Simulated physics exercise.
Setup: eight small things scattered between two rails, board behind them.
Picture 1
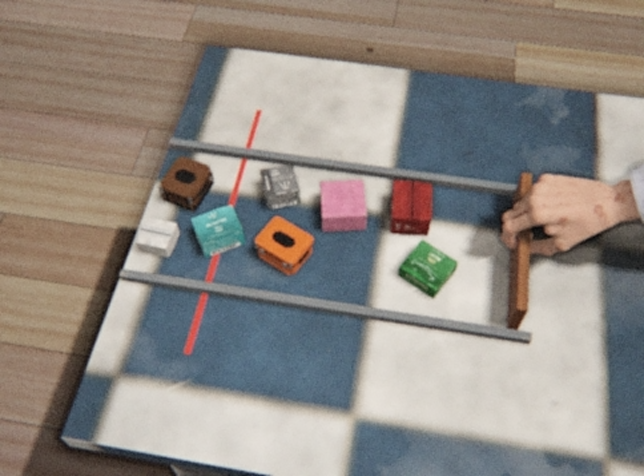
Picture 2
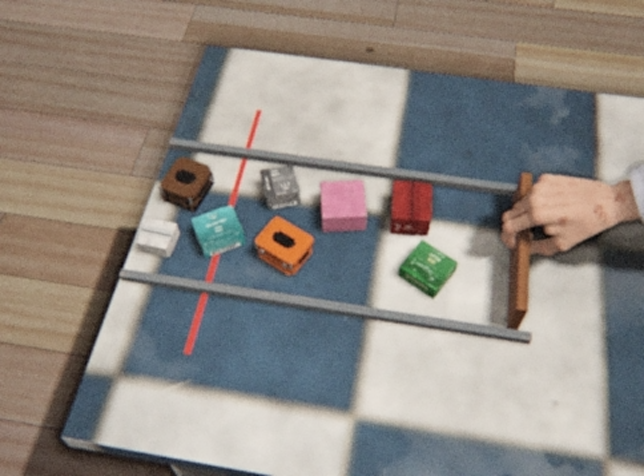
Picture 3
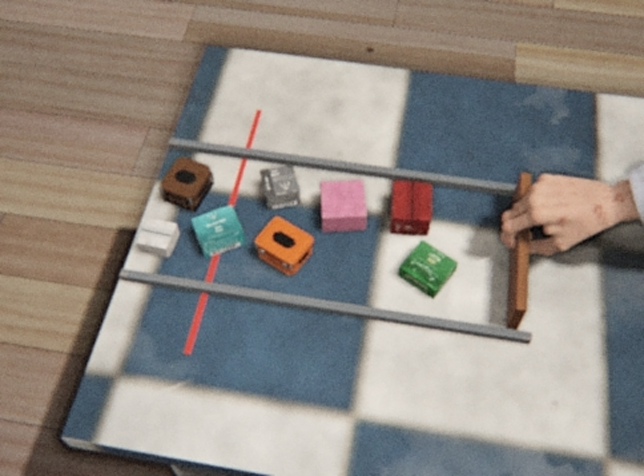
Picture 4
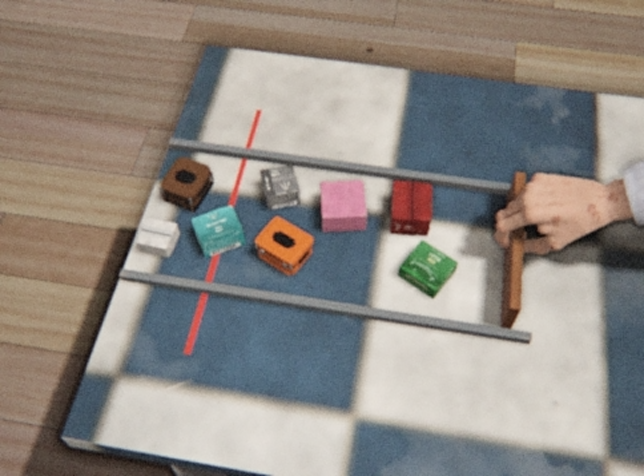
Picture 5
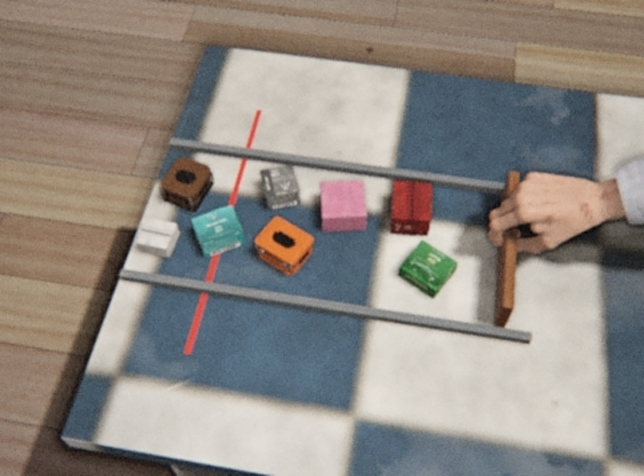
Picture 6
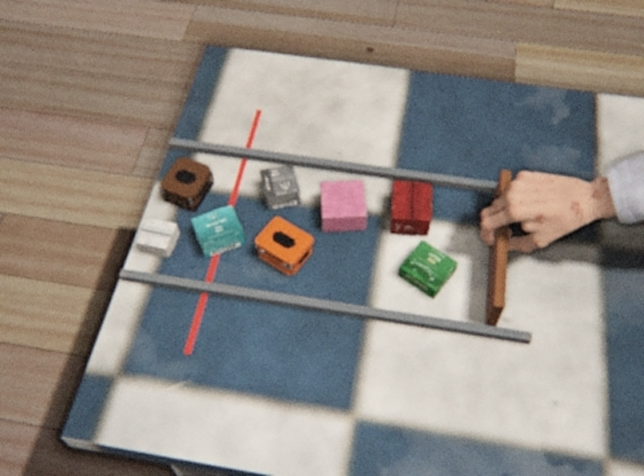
A hand slides a wooden board slightly left between two rails toward eight still, colourful blocks.
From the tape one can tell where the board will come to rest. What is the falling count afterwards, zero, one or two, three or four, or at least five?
Afterwards the falling count is three or four.
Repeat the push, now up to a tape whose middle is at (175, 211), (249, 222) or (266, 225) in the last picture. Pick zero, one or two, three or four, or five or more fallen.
5 or more; just one or two; one or two.
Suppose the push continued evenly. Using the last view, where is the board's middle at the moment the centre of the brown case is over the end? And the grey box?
With the brown case it sits around (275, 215), with the grey box around (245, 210).
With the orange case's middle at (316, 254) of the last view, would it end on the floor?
Result: It remains there.
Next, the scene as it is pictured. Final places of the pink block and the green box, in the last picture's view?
Roughly at (176, 181) and at (197, 243), in that order.
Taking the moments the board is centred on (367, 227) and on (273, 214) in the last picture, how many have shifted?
At first I count 4, and then 8.
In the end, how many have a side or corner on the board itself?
It adds up to 2.
Soon after, none off yet; white box at rest near (158, 238); brown case at rest near (188, 184); turquoise box at rest near (219, 231).
By the end, the number that fall off is three or four; fallen, grey box, turquoise box, brown case and white box.
